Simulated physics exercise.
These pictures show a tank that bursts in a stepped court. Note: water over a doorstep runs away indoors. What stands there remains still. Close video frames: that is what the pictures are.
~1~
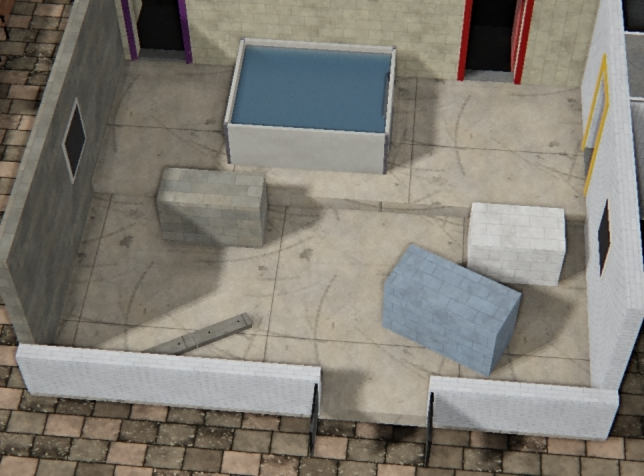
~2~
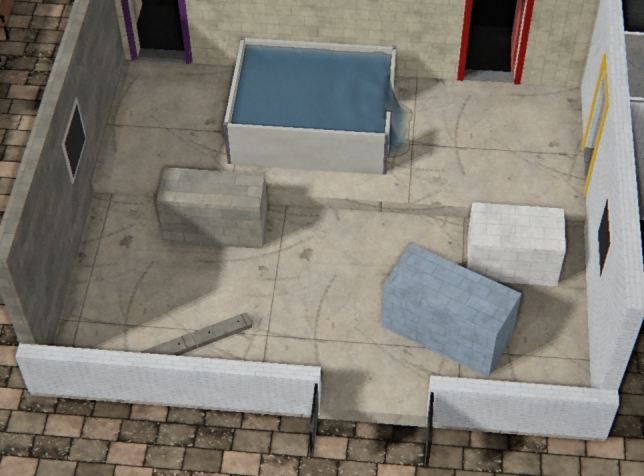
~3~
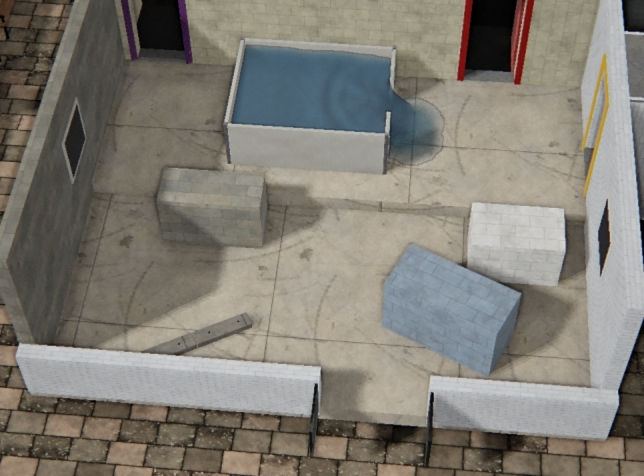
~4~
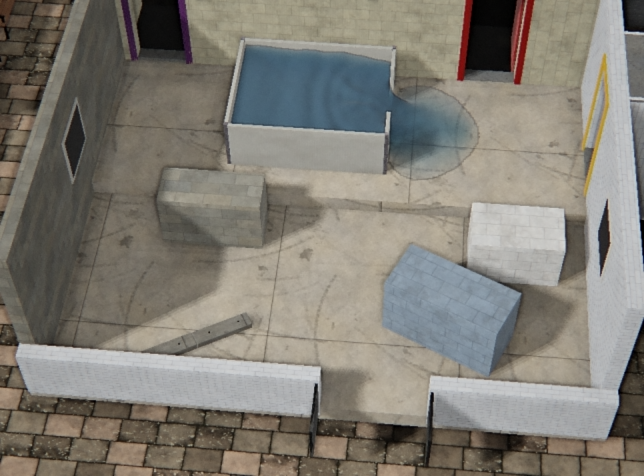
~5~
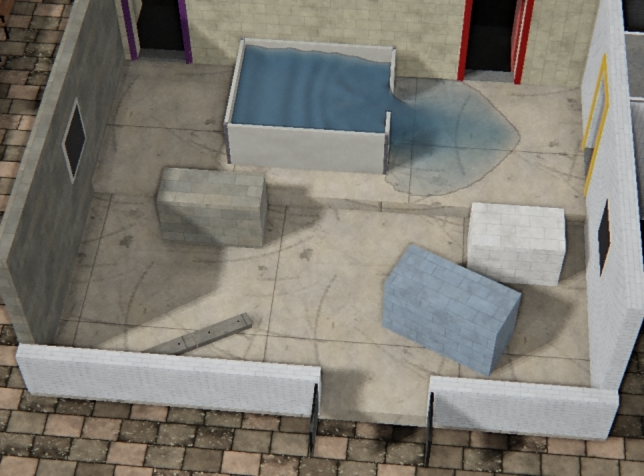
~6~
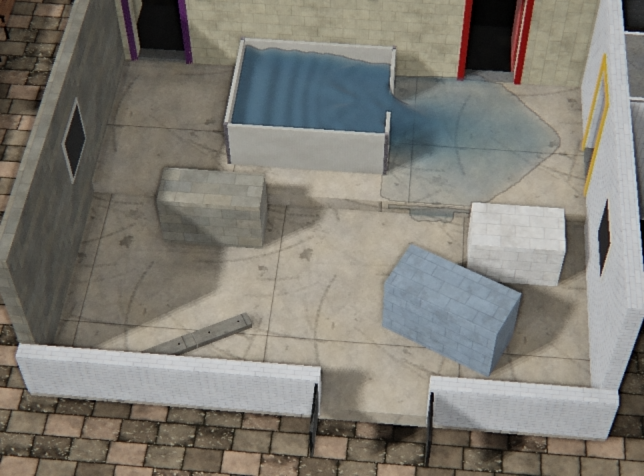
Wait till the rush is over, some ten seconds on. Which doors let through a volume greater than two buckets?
Checking each one: The purple door lets through less or just two; the yellow door lets through more; the red door lets through more.
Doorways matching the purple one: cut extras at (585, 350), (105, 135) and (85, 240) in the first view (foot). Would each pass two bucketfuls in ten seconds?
Taken in sequence, they go: Exceeded, not exceeded, not exceeded.
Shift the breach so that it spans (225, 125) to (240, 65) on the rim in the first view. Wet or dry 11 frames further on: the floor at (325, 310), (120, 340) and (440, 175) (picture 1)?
The first spot is spared, the second swamped, the third spared.
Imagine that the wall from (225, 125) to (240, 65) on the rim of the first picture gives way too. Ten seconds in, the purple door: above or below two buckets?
I reckon purple door overshoots.
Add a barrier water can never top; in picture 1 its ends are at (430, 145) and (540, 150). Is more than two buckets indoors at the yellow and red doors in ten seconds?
I'd say the yellow door tops the limit and the red door tops the limit.
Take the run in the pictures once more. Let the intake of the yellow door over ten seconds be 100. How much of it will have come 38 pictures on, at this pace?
That comes out to 90 per cent by my count.
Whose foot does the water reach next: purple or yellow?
My pick is the door marked yellow.
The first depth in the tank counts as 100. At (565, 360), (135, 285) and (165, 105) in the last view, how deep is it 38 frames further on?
Going in order, that's 8, 0 and 0 %.
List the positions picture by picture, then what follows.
In the first frame, still water in the water tank at (312, 89).
In the second frame, water pours out at (388, 115) and has run to (398, 153).
In the third frame, water pours out at (388, 117) and has run to (436, 148).
In the fourth frame, water pours out at (388, 117) and has run to (471, 145).
In the fifth frame, the front is at (513, 142), out from the gap at (388, 117).
In the sixth frame, the front is at (555, 142), out from the gap at (388, 117).
A moment on, water covers 25 % of the floor; the purple door not reached, the yellow door over two buckets in, the red door under two buckets in.
Next, water covers 30 % of the floor; the purple door not reached, the yellow door far over two buckets in, the red door over two buckets in.
Then, water covers 35 % of the floor; the purple door not reached, the yellow door far over two buckets in, the red door far over two buckets in.
Later, water covers 60 % of the floor; the purple door not reached, the yellow door far over two buckets in, the red door far over two buckets in.
In the end, water covers 75 % of the floor; the purple door not reached, the yellow door far over two buckets in, the red door far over two buckets in.
